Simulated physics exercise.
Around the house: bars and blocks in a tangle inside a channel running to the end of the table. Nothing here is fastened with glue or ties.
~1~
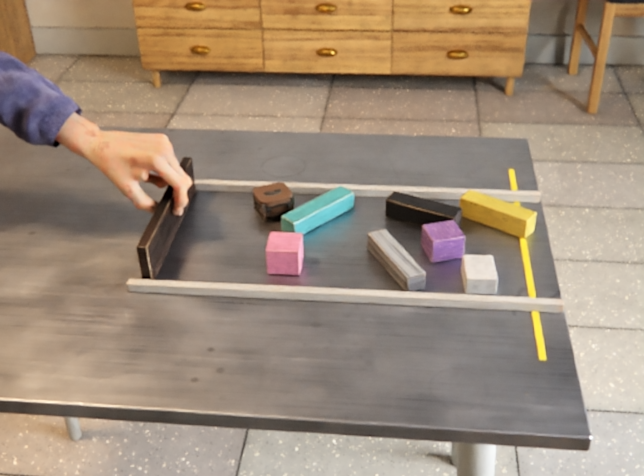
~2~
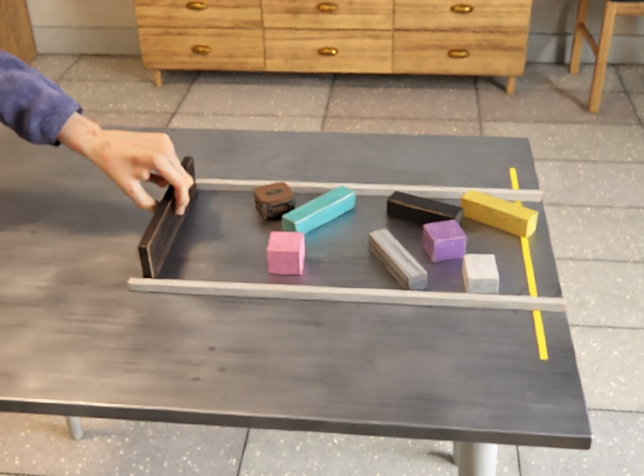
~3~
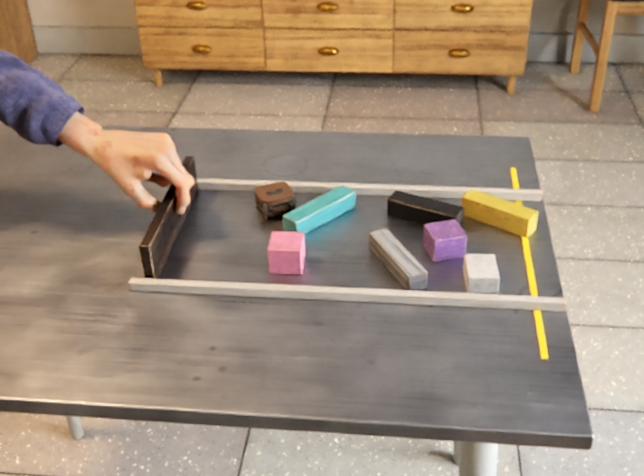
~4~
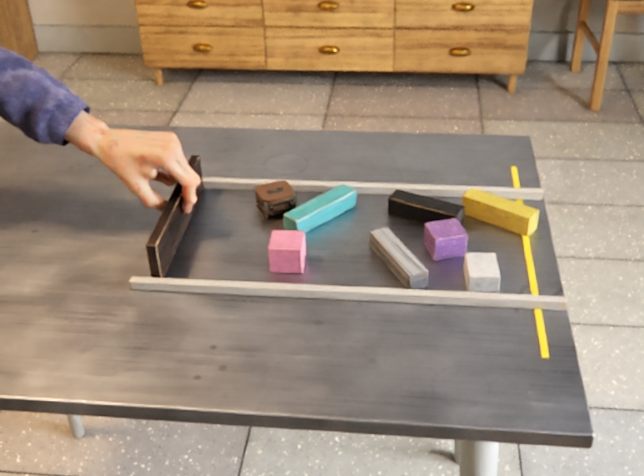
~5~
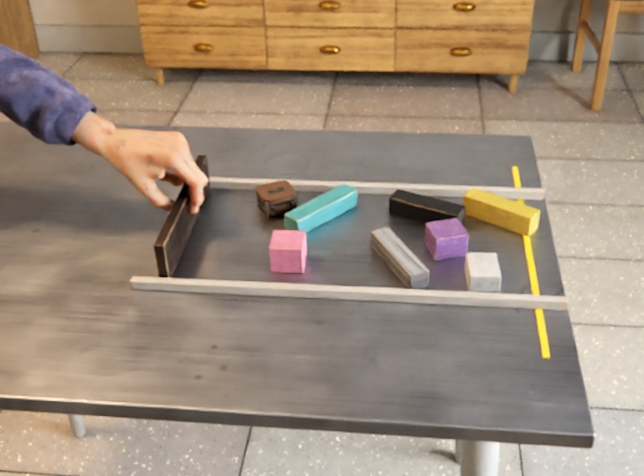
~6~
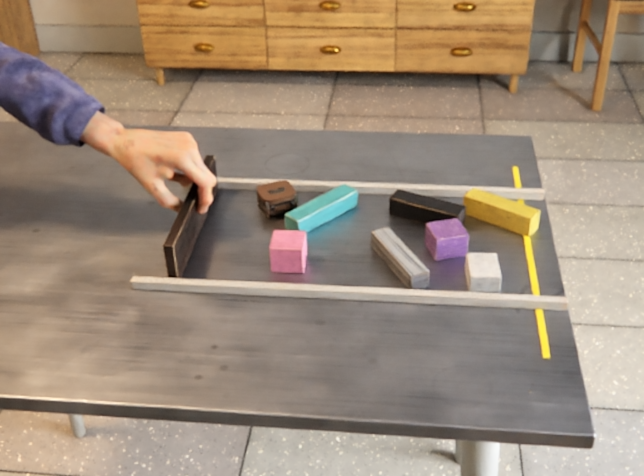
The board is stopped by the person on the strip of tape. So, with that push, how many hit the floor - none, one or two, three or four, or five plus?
The number going over the edge will be five or higher.
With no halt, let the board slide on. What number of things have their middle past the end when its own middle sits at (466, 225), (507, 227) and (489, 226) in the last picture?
The numbers are 1, 4 and 4.
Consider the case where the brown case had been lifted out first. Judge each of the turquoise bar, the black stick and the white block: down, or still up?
The turquoise bar holds on, the black stick goes over, the white block goes over.
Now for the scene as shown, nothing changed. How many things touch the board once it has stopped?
2.
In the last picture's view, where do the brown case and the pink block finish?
Around (543, 211) and around (552, 263).
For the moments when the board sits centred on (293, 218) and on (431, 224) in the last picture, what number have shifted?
One spot: 3. Other spot: 8.
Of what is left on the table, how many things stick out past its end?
I'd say 2 of them.
Soon after, none off yet; yellow bar at rest near (500, 212); white block at rest near (483, 272); purple block at rest near (446, 239).
After that, none off yet; yellow bar at rest near (500, 212); white block at rest near (483, 272); purple block moving near (454, 240).
And then, none off yet; yellow bar displaced a little near (540, 207); white block displaced well along near (552, 277); purple block displaced well along near (549, 247).
In the end, the number that fall off is five or more; gone, turquoise bar, grey stick, black stick, purple block, white block and yellow bar.
